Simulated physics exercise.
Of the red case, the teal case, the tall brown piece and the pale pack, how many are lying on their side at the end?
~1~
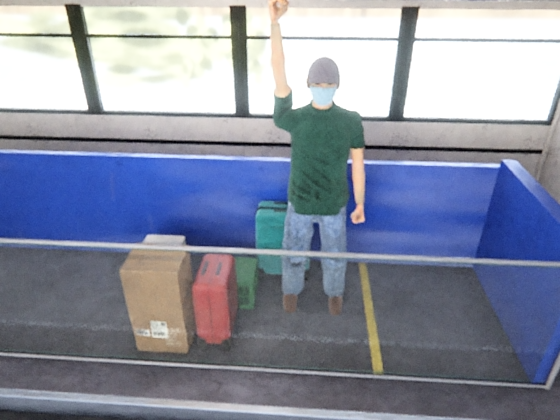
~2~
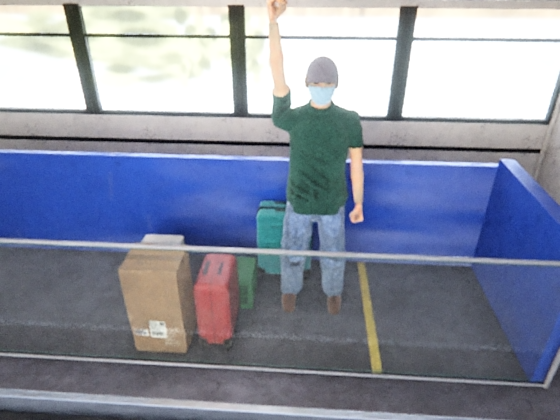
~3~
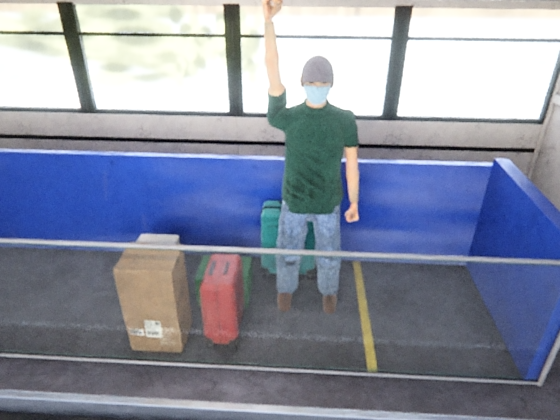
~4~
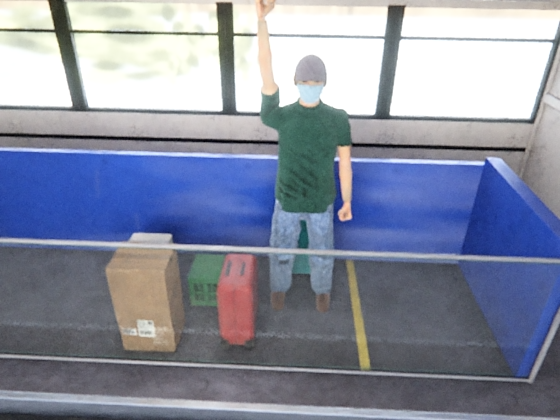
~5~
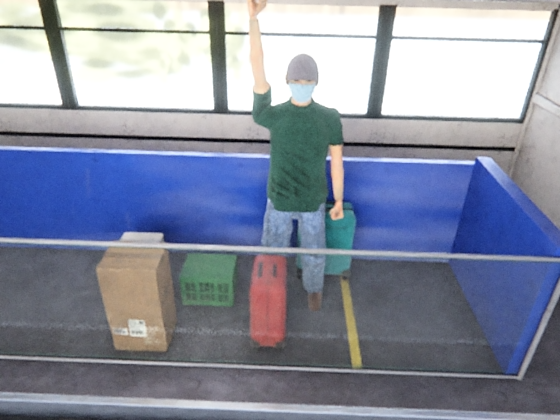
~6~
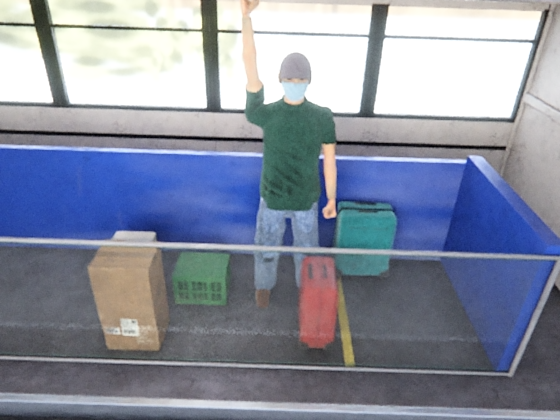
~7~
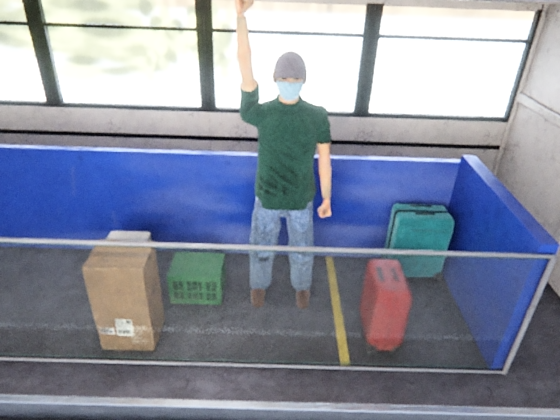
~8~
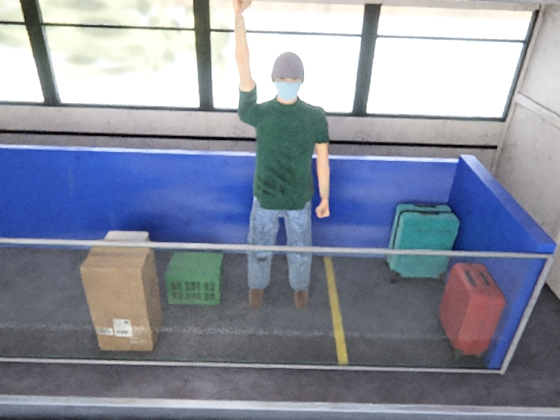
None of them are lying on their side at the end. The red and teal cases roll to the right but stay upright, and the brown piece and pale pack stay standing on the left.
